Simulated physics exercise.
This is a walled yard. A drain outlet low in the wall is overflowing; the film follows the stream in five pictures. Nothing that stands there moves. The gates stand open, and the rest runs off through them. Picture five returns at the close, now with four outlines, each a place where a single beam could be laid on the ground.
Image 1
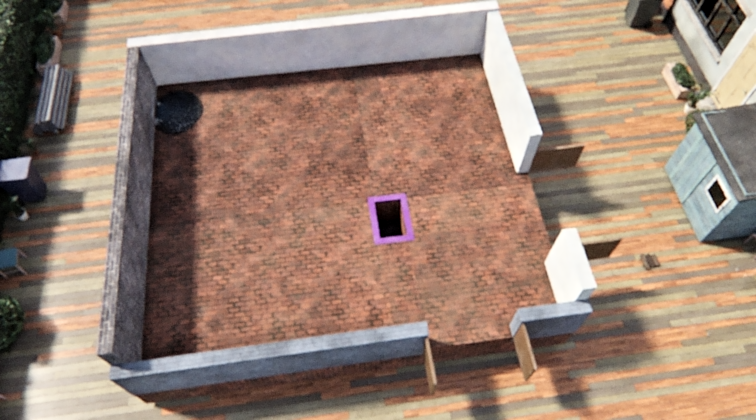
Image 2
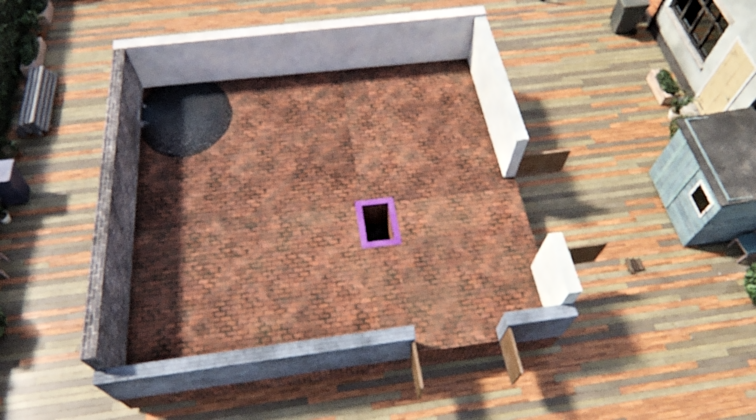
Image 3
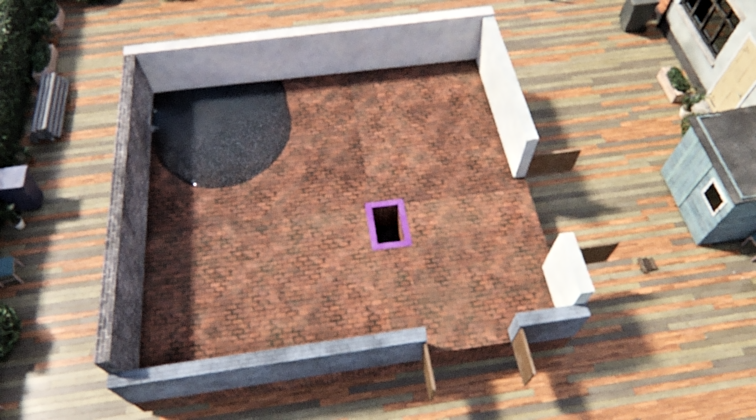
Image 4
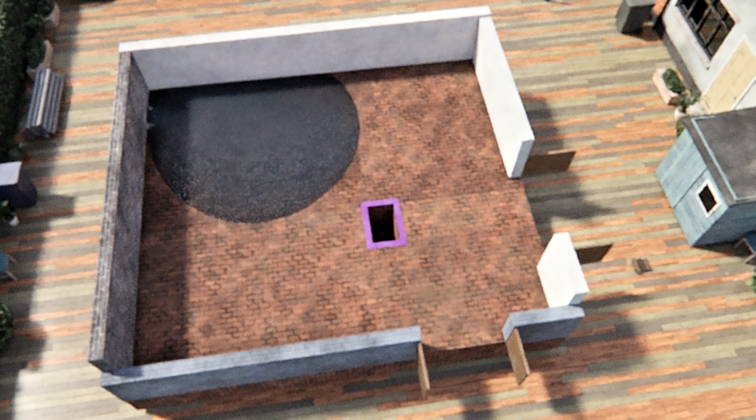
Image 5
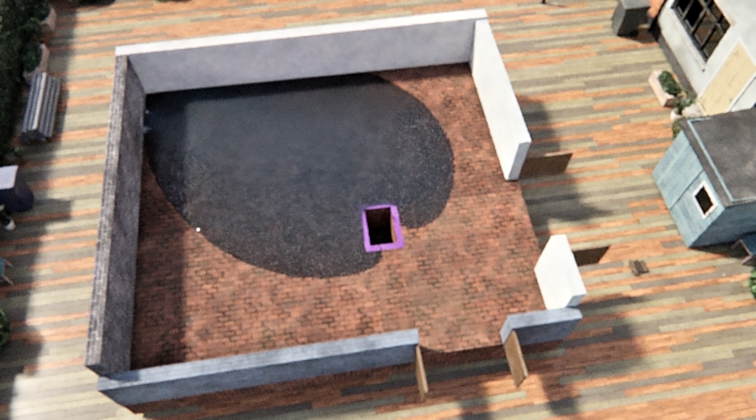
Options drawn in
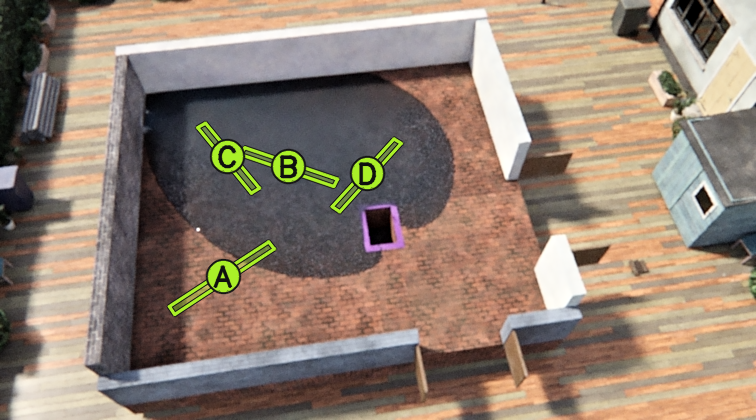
A dark wet patch spreads from the walled yard's upper left corner to the purple drain.
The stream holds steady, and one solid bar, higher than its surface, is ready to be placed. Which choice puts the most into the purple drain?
A works best here.
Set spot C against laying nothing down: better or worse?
Spot C is worse.
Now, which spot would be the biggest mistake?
That is spot D.
On the marked copy, A from (172, 310) to (271, 245); B from (242, 151) to (335, 182); C from (201, 125) to (255, 190); D from (335, 209) to (397, 141).
With A, about 27 % of the stream goes into the purple drain, about 73 % out by the gates.
With B, about 17 % of the stream goes into the purple drain, about 82 % out by the gates.
With C, about 17 % of the stream goes into the purple drain, about 83 % out by the gates.
With D, about 8 % of the stream goes into the purple drain, about 91 % out by the gates.
